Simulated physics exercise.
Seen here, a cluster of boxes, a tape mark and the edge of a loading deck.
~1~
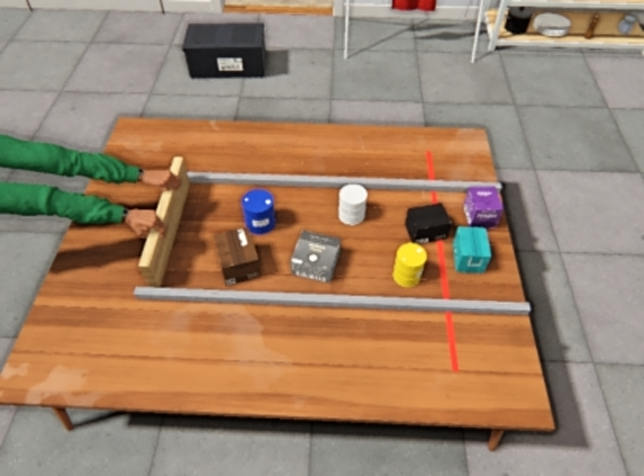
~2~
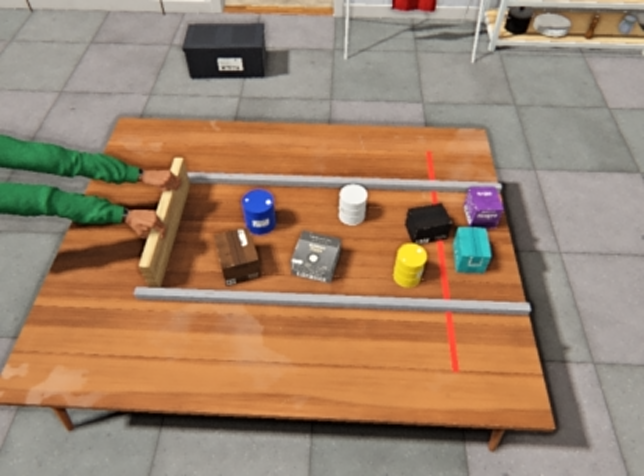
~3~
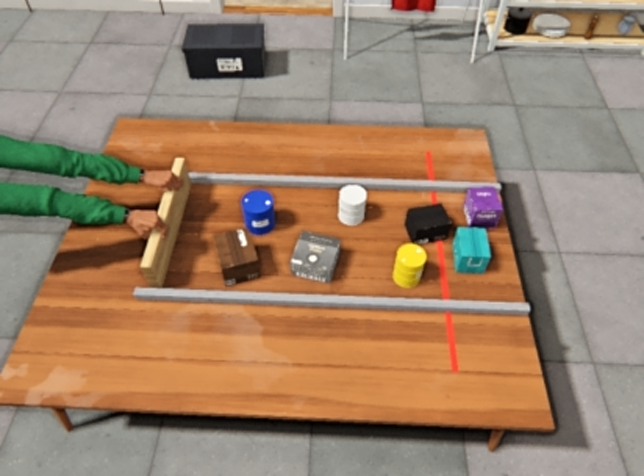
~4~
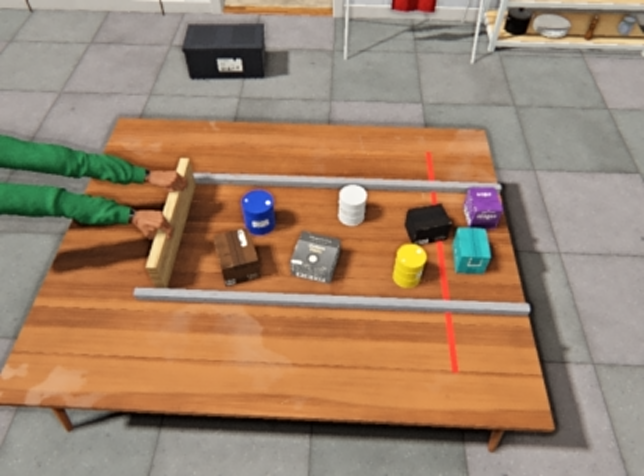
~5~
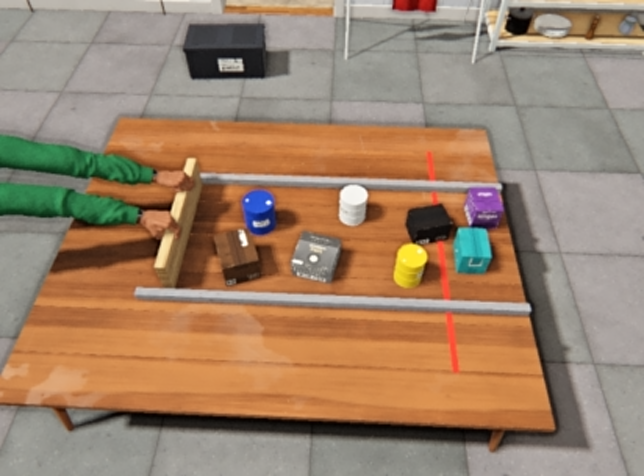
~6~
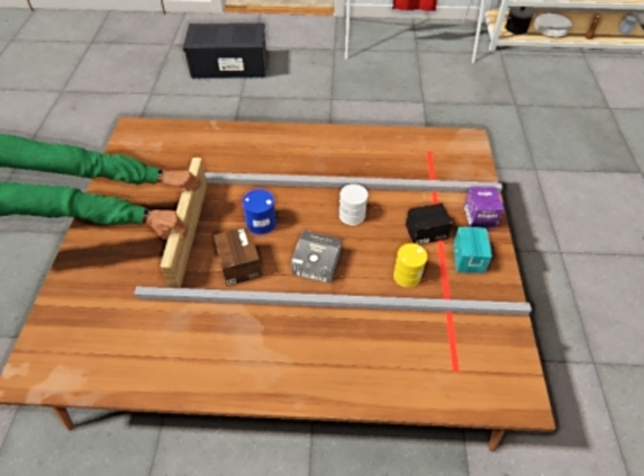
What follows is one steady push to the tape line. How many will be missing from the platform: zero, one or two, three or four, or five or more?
Here the number that fall off is one or two.
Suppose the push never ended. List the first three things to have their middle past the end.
In order: The turquoise parcel, the yellow canister, the purple box.
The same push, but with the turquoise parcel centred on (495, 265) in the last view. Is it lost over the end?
From there it goes over.
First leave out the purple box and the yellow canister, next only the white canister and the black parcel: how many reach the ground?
The counts: 1 and 2.
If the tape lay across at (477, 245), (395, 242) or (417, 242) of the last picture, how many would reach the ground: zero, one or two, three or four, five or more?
One after another: 5 or more; not one; not one.
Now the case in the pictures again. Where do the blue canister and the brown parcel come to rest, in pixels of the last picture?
The blue canister stops around (458, 227); the brown parcel around (465, 269).
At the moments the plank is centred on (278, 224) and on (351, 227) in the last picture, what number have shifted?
By then 3, and 5.
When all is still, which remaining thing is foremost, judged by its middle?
Foremost is the purple box.
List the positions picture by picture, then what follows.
The first frame shows purple box (482, 207); turquoise parcel (471, 250); black parcel (428, 224); plank (168, 220); tape (440, 243).
The second frame shows turquoise parcel (471, 251); brown parcel (238, 256).
The third frame shows black parcel (427, 224); grey box (316, 257).
The fourth frame shows purple box (482, 208); yellow canister (409, 266).
The fifth frame shows turquoise parcel (471, 251); white canister (353, 205).
The sixth frame shows purple box (483, 208); turquoise parcel (472, 251); black parcel (428, 224); plank (187, 221); tape (441, 243).
Early on, none off yet; purple box at rest near (483, 208); turquoise parcel at rest near (472, 251); black parcel at rest near (428, 224).
A while later, none off yet; purple box at rest near (483, 208); turquoise parcel travelled about its own width near (497, 248); black parcel travelled a little near (446, 224).
Finally, the number that fall off is one or two; lost, yellow canister and turquoise parcel.
